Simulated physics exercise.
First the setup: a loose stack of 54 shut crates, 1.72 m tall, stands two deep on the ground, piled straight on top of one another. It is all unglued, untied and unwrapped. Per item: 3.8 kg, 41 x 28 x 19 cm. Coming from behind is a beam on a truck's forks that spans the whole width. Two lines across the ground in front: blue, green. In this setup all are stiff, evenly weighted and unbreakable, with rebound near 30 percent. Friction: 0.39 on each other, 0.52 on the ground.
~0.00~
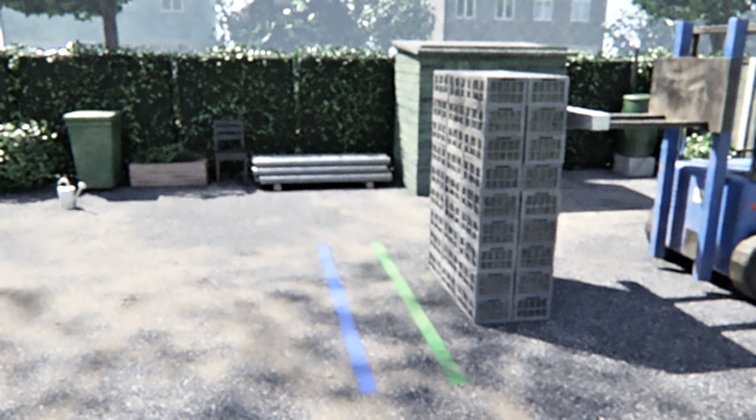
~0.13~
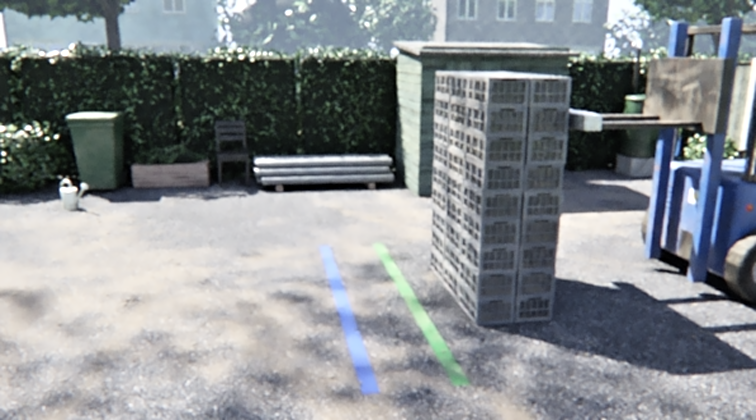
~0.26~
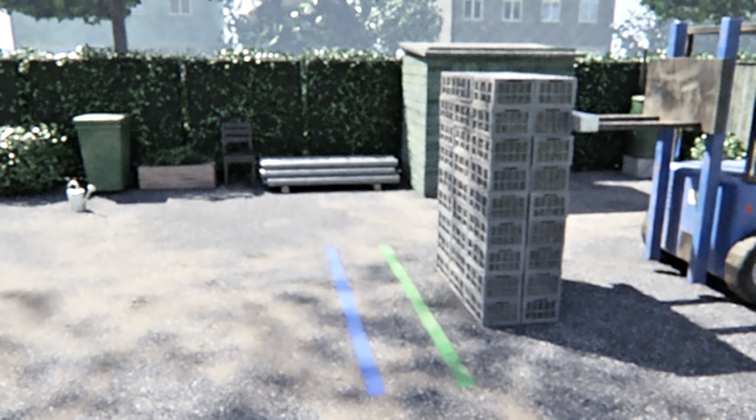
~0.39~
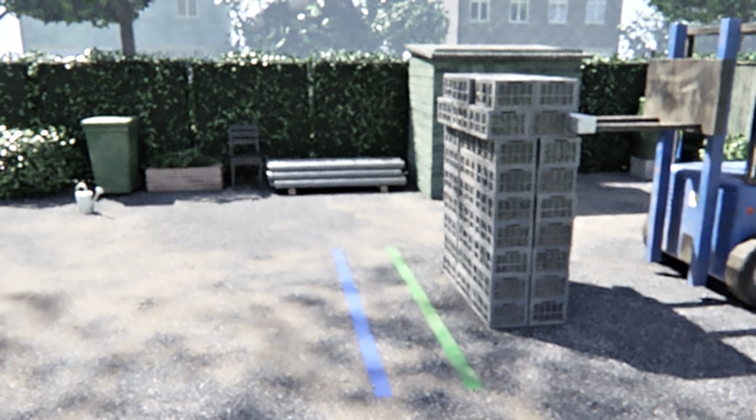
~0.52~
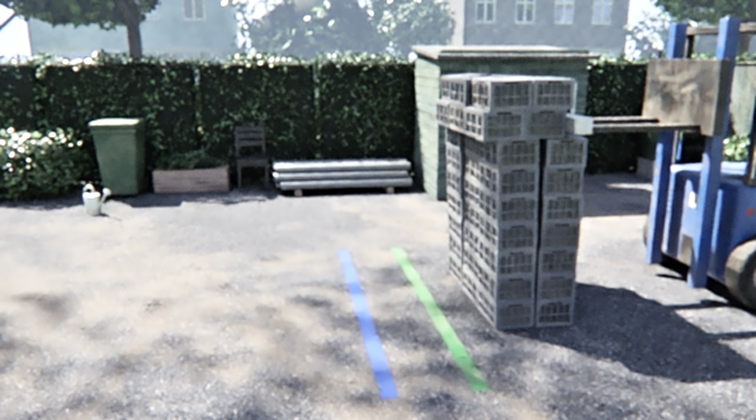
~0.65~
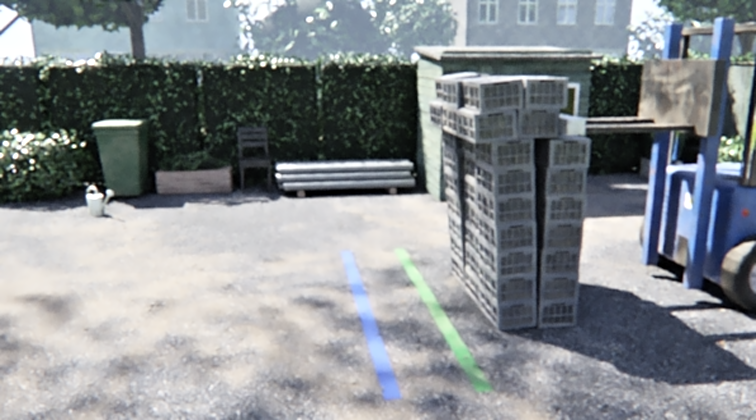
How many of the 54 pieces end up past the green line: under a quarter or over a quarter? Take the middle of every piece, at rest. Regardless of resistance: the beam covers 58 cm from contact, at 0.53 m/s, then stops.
More than a quarter.
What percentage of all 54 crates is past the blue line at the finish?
35 %, roughly.
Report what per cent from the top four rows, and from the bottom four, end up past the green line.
Top 80 per cent versus bottom 20 per cent.
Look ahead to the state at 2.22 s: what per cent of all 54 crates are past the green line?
50 per cent by then.
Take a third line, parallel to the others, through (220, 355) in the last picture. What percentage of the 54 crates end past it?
It comes to around 10 in a hundred.
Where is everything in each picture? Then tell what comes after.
In the first picture (each place is the centre of the face we see best; the camera pans a little), beam (600, 122) 12 cm from the stack; green line, near end, (430, 333); blue line, near end, (352, 339); all in place.
Beam (592, 123) 48 mm from the stack, in the second picture.
Beam (588, 124) 21 mm in; 3 have shifted, in the third picture.
Beam (586, 125) 9 cm in; 14 have shifted, in the fourth picture.
Beam (582, 126) 16 cm in; steepest lean 4°, the crate at (448, 89); 22 have shifted, in the fifth picture.
Beam (575, 127) 23 cm in; green line, near end, (454, 340); blue line, near end, (376, 345); steepest lean 8°, the crate at (441, 91); 31 have shifted, in the sixth picture.
By 0.96 s, 1 of the 54 crates past the green line.
By 1.38 s, 11 of the 54 crates past the green line.
By 1.76 s, 23 of the 54 crates past the green line.
By 2.22 s, 27 of the 54 crates past the green line.
When it is over (3.7 s), 27 of the 54 crates past the green line. That is 50 per cent.
